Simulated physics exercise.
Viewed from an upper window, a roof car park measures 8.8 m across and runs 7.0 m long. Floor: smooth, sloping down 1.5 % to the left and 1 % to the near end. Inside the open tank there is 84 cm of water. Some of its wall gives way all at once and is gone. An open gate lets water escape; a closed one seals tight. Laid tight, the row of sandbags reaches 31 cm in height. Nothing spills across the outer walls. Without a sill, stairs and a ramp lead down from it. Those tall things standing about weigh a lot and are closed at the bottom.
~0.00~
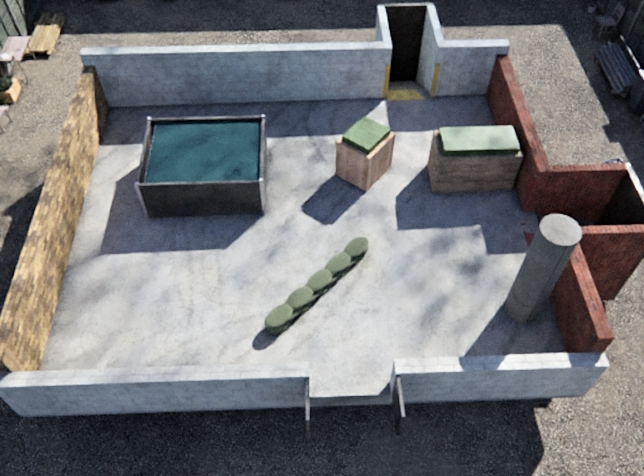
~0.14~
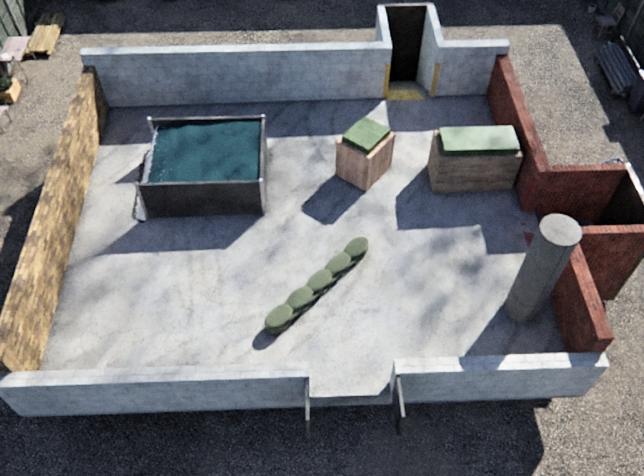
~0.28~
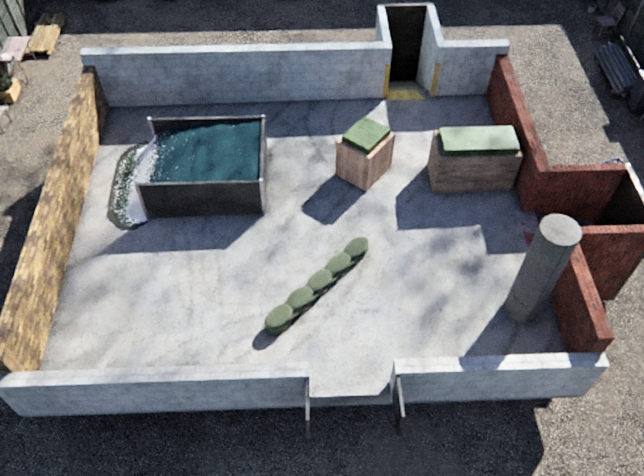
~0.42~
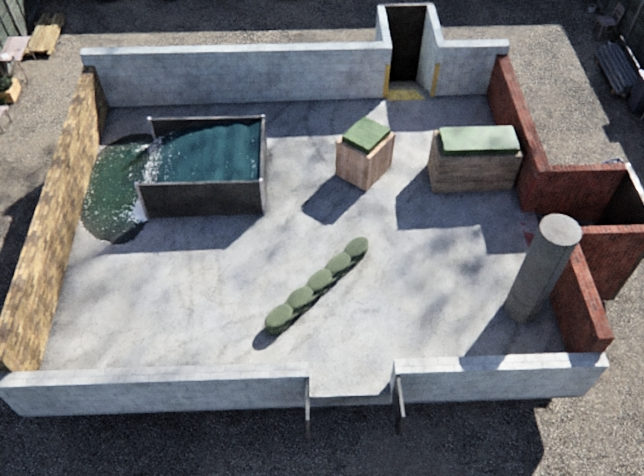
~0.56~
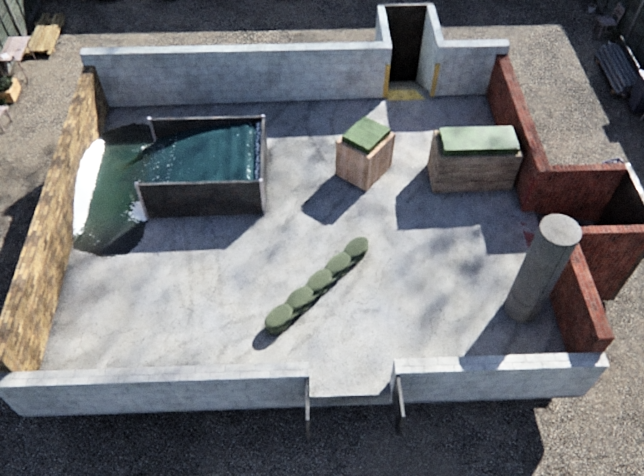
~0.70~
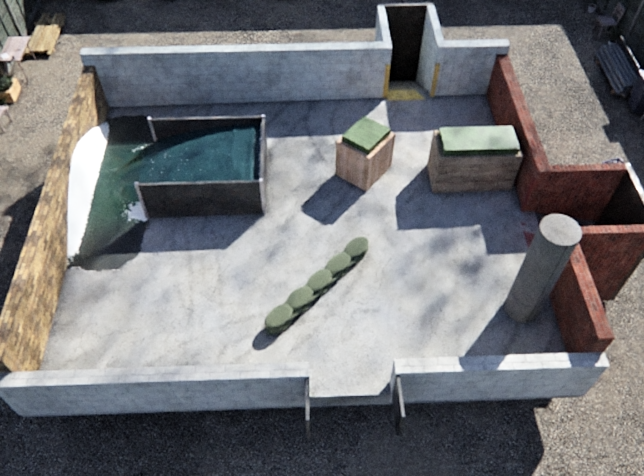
Water pouring out of the open tank's left side, spreading across the walled car park floor and surging against the left wall.
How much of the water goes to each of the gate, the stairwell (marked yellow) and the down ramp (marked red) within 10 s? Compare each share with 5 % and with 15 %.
Result: Gate at less than 5 %, stairwell (marked yellow) at under 5 %, down ramp (marked red) at not even 5 %.
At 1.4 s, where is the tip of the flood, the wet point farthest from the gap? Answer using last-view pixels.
Somewhere about (40, 373).
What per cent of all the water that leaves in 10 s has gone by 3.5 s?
0 %.
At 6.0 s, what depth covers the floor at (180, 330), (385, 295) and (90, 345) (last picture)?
About 9, 2 and 15 cm respectively.
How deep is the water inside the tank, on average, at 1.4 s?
Some 42 cm on average.
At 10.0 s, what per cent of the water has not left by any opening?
I'd put it at some 94 percent still there.
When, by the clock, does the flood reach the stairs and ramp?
Front arrival - stairs: 3.6 s; ramp: 7.5 s.
After 1.4 s water covers 15 % of the floor and is deepest (62 cm) near (98, 186); gone so far, the gate 0 %, the stairwell (marked yellow) 0 %, the down ramp (marked red) 0 %.
After 2.2 s water covers 25 % of the floor and is deepest (56 cm) near (109, 111); gone so far, the gate 0 %, the stairwell (marked yellow) 0 %, the down ramp (marked red) 0 %.
After 3.5 s water covers 45 % of the floor and is deepest (34 cm) near (34, 394); gone so far, the gate 0 %, the stairwell (marked yellow) 0 %, the down ramp (marked red) 0 %.
After 6.0 s water covers 85 % of the floor and is deepest (18 cm) near (487, 108); gone so far, the gate 2 %, the stairwell (marked yellow) 0 %, the down ramp (marked red) 0 %.
After 10.0 s water covers 95 % of the floor and is deepest (13 cm) near (42, 363); gone so far, the gate 3 %, the stairwell (marked yellow) 2 %, the down ramp (marked red) 1 %.
